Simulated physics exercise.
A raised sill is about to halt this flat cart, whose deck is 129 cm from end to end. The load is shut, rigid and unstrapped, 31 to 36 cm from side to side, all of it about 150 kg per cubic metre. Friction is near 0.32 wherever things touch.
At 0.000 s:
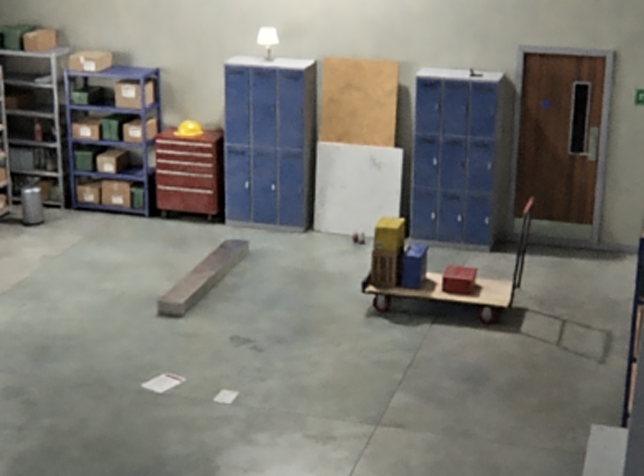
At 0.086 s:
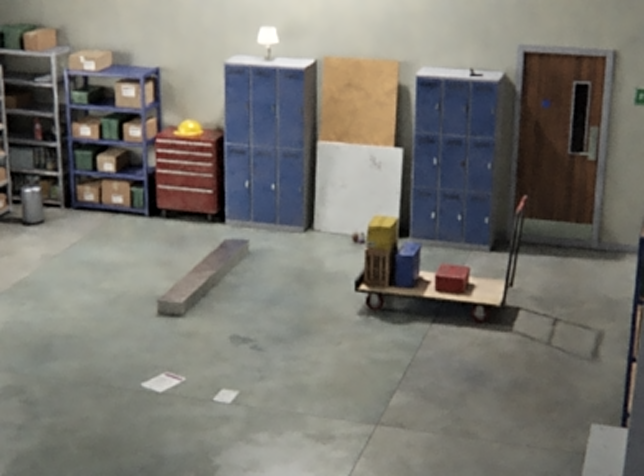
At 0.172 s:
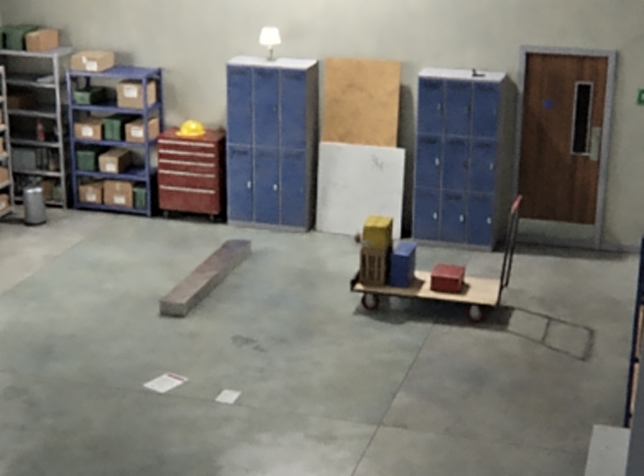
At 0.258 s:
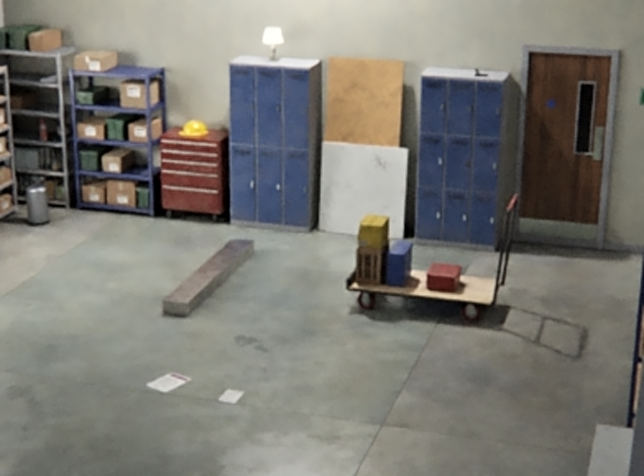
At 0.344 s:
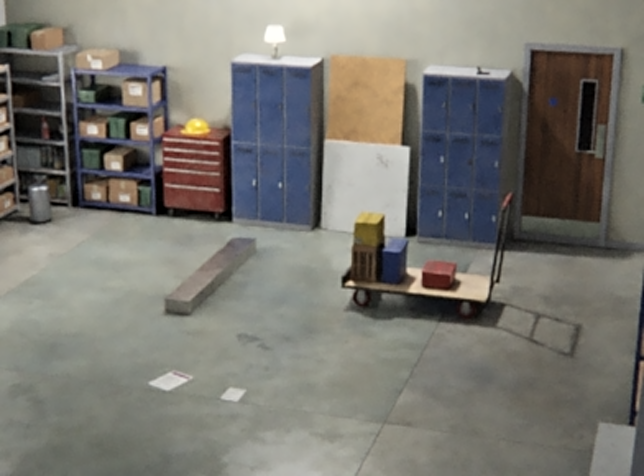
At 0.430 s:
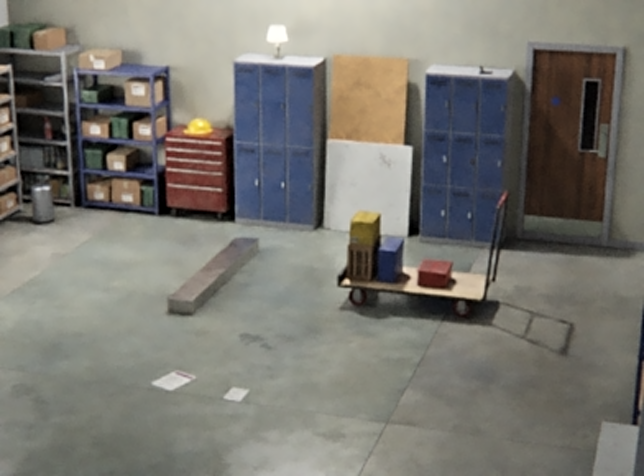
A flat cart carrying a yellow carton stacked on a crate, a blue tote and a red box rolls slowly a short way left across a concrete floor, past blue lockers, while a long low beam lies farther left.
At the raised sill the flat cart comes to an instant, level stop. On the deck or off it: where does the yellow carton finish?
The yellow carton stays aboard.
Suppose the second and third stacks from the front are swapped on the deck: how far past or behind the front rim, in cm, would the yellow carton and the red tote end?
In that case yellow 10 behind, red 40 behind.
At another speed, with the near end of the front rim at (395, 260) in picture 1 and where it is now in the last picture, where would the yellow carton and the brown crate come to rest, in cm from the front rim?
In that case yellow 50 past, brown 10 behind.
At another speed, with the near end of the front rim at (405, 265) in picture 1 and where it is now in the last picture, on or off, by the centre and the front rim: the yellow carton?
In that case yellow off.
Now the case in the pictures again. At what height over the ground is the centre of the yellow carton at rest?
Roughly 65 cm above it.
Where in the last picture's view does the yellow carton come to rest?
At about (225, 214).
After 2.15 s the deck stops.
After 2.30 s the yellow carton is 9 cm behind the rim, tilted 0°, near (227, 214) in the last picture's view.
After 2.55 s the yellow carton is 7 cm behind the rim, tilted 0°, near (225, 214) in the last picture's view.
After 2.95 s the yellow carton is 7 cm behind the rim, tilted 0°, near (225, 214) in the last picture's view.
Final state at 3.1 s, nothing is past the rim; behind it, yellow carton, brown crate, red tote and blue tote.
